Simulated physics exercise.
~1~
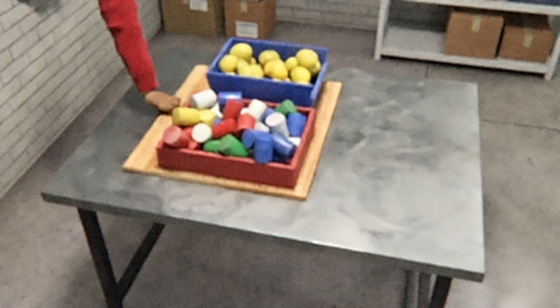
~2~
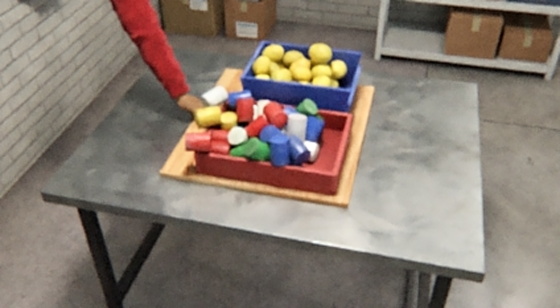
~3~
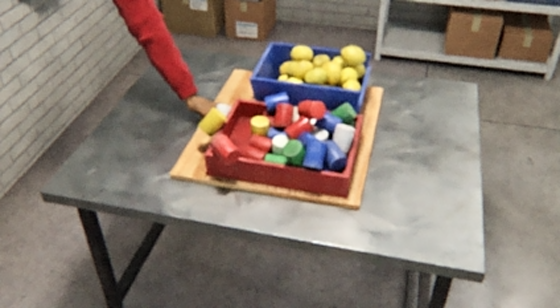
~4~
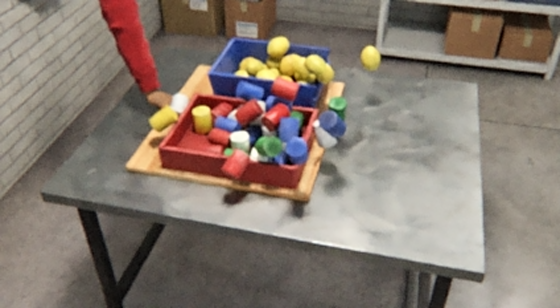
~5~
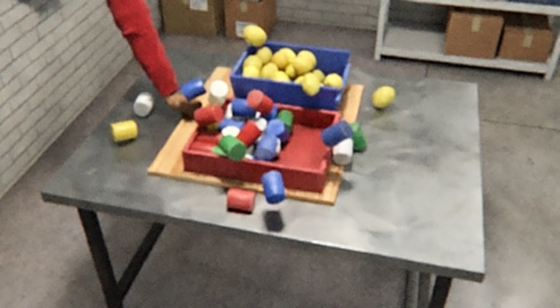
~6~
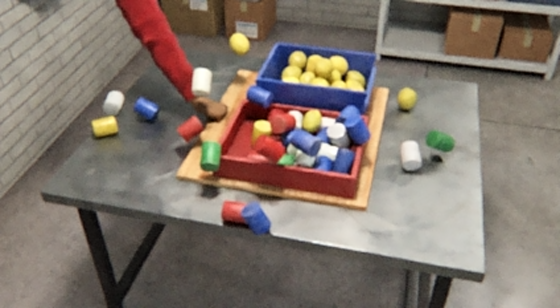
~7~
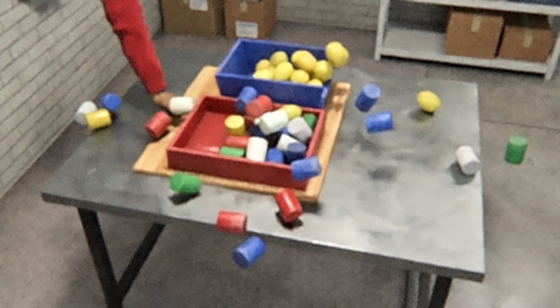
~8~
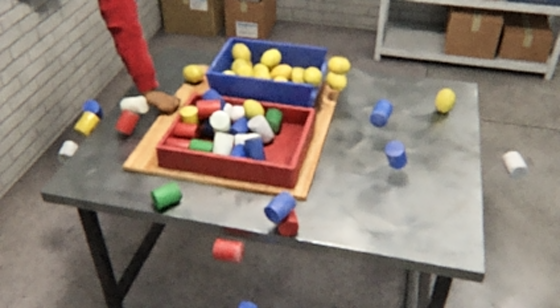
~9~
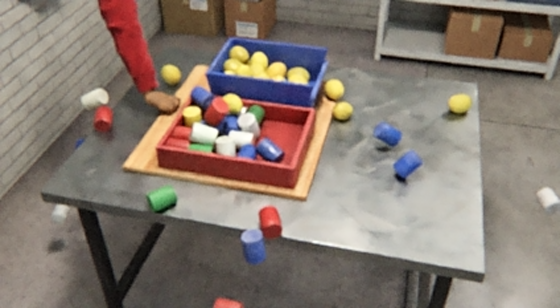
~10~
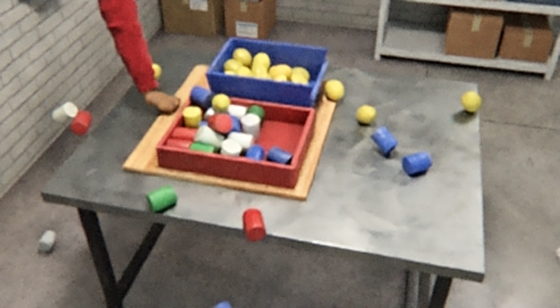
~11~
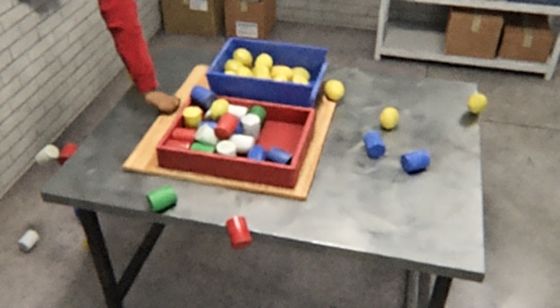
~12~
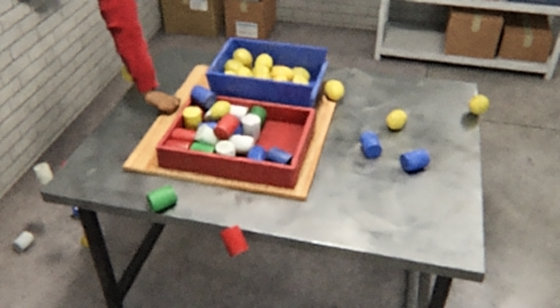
In this clip, a red-sleeved arm shakes a board holding a blue container of yellow items and a red container of colourful jars right and left, spilling pieces across the table and floor, before the board rests with both containers still partly filled.
